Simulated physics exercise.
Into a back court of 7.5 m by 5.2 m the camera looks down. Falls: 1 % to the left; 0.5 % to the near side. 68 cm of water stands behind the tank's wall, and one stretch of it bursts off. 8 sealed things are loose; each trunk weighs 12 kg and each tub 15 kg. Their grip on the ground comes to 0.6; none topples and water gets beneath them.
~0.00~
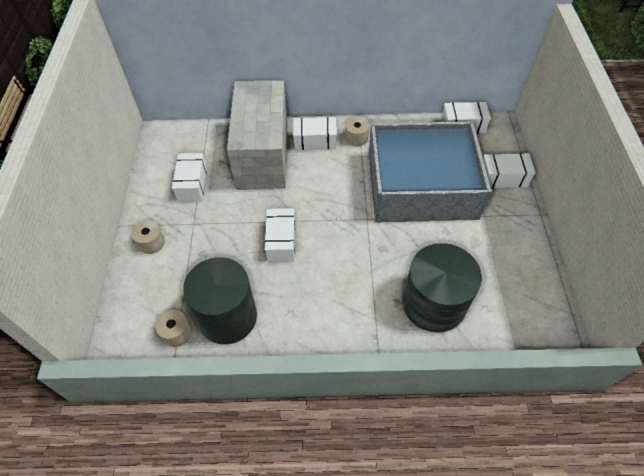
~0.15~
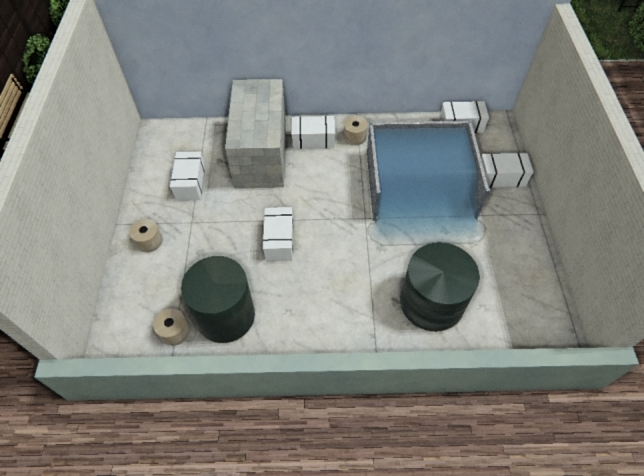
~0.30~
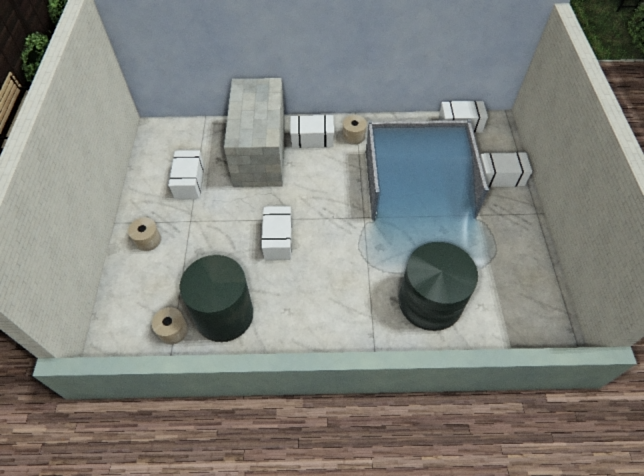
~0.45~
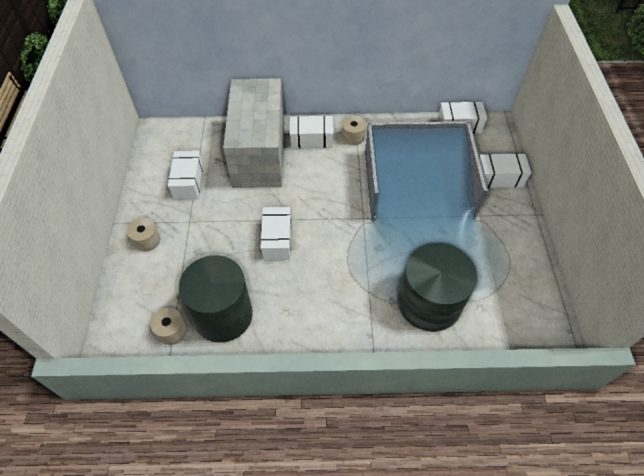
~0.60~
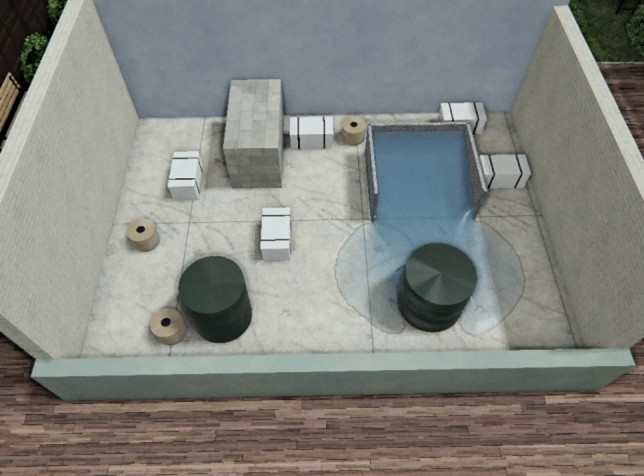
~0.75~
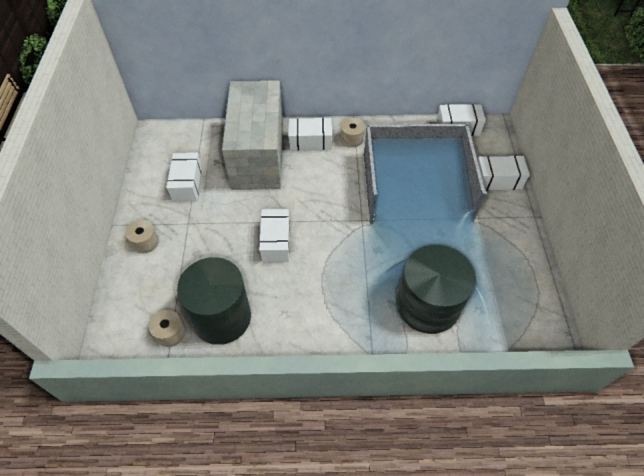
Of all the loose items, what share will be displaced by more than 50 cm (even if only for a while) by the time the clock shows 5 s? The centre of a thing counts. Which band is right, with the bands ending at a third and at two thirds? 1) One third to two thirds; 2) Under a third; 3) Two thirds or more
Under a third.
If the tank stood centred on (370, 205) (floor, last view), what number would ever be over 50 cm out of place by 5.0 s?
In that case the number is 1.
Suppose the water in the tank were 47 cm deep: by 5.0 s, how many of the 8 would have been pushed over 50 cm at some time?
I count 0 of them in that case.
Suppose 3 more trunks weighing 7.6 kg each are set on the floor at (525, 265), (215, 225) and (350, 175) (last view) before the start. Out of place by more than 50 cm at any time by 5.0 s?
Above, below, below.
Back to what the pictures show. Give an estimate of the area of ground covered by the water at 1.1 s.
11.0 m2.
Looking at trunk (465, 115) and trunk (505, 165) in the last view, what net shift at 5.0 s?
Object 1: 5 cm. Object 2: 80 cm.
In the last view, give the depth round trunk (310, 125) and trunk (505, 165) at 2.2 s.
0 and 0 cm.
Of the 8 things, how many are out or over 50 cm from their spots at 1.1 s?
The number comes to 0.
After 1.1 s 0 of 8 are over 50 cm from their spots; 0 afloat.
After 2.2 s 0 of 8 are over 50 cm from their spots; 0 afloat.
After 3.5 s 0 of 8 are over 50 cm from their spots; 0 afloat.
After 5.0 s 2 of 8 are over 50 cm from their spots, and 2 have been at some point; 1 afloat.
